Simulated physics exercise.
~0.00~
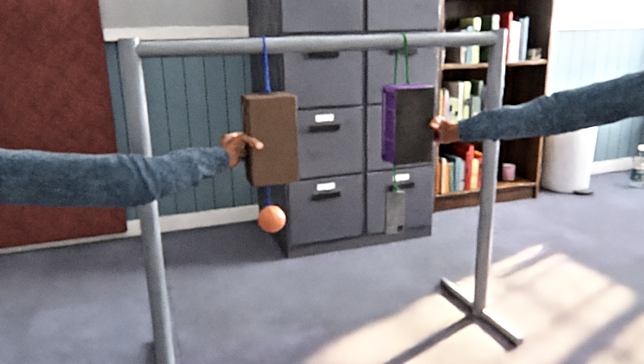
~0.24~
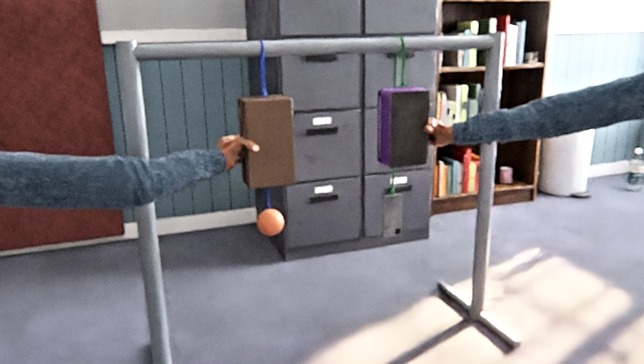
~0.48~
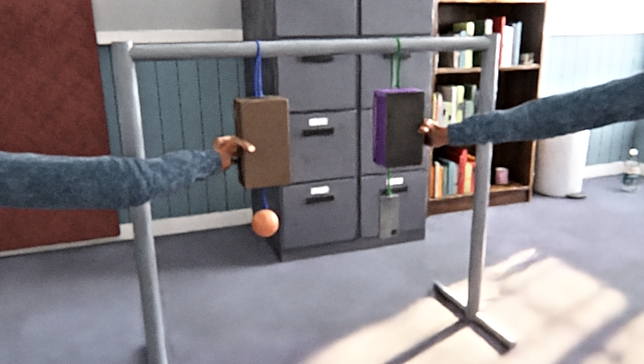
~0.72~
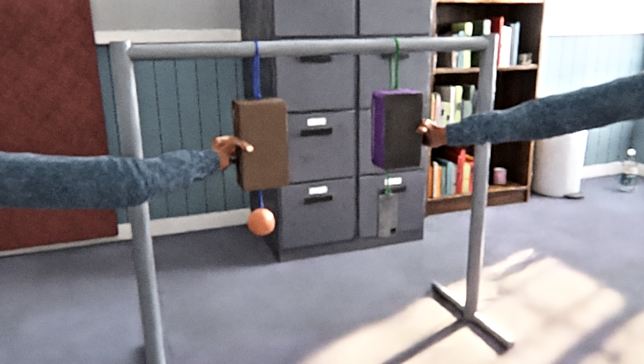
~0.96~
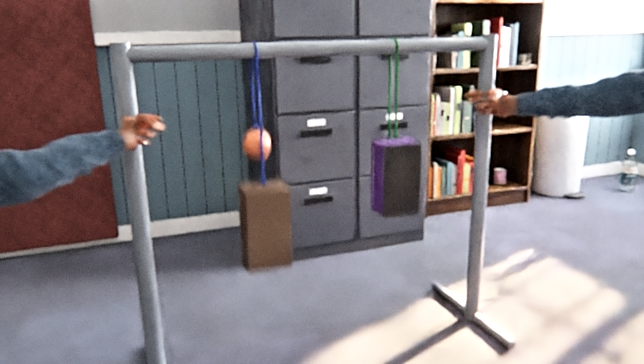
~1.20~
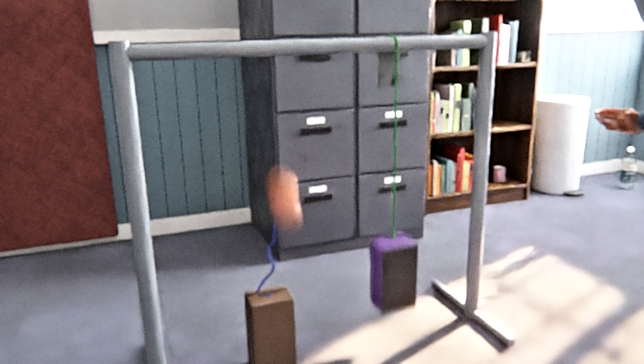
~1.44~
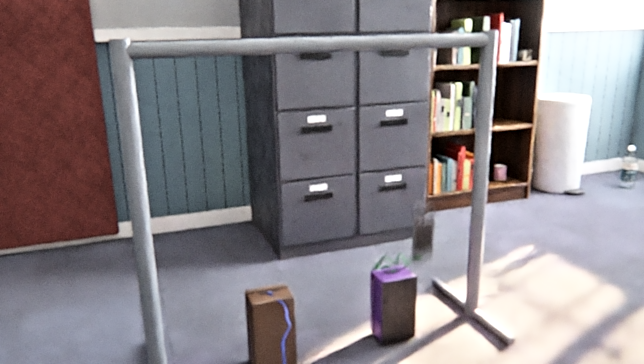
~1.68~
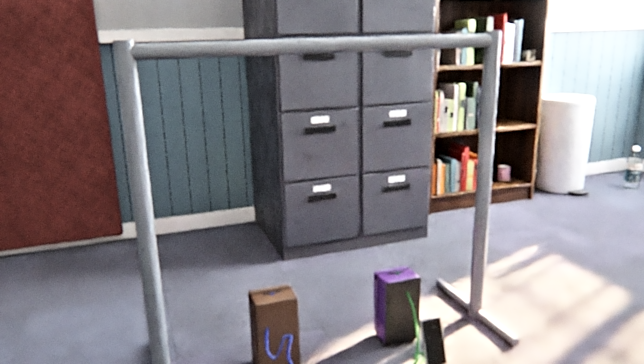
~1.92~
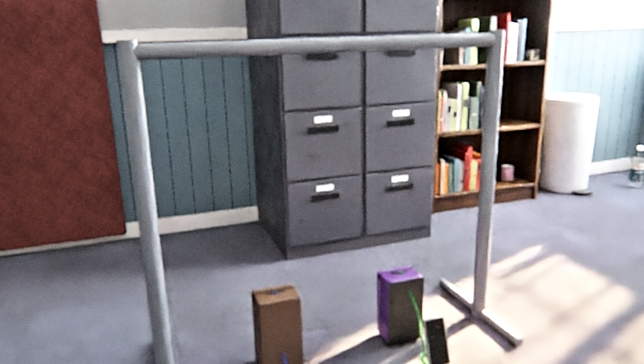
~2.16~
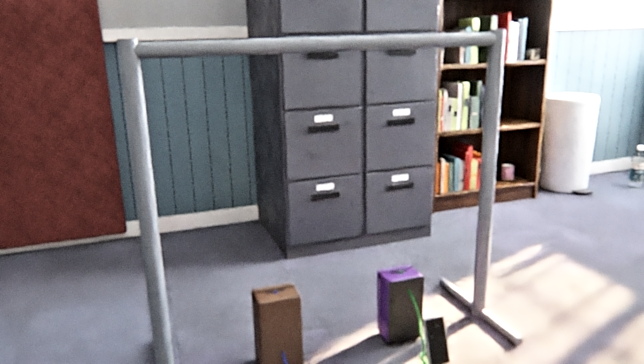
At the start, two hands steady a brown case and a purple and black case hanging from a gray bar, with an orange ball dangling beneath the left one and a small phone-like object beneath the right. The hands let go and draw away, and both cases drop as the ball is pulled upward. The brown case carries its blue cord down with the ball, while the small object shoots up to the bar on its green cord. Both cases reach the floor, and the small object tumbles down after them. Finally, the cases stand upright below the empty bar, the small object beside the purple one.
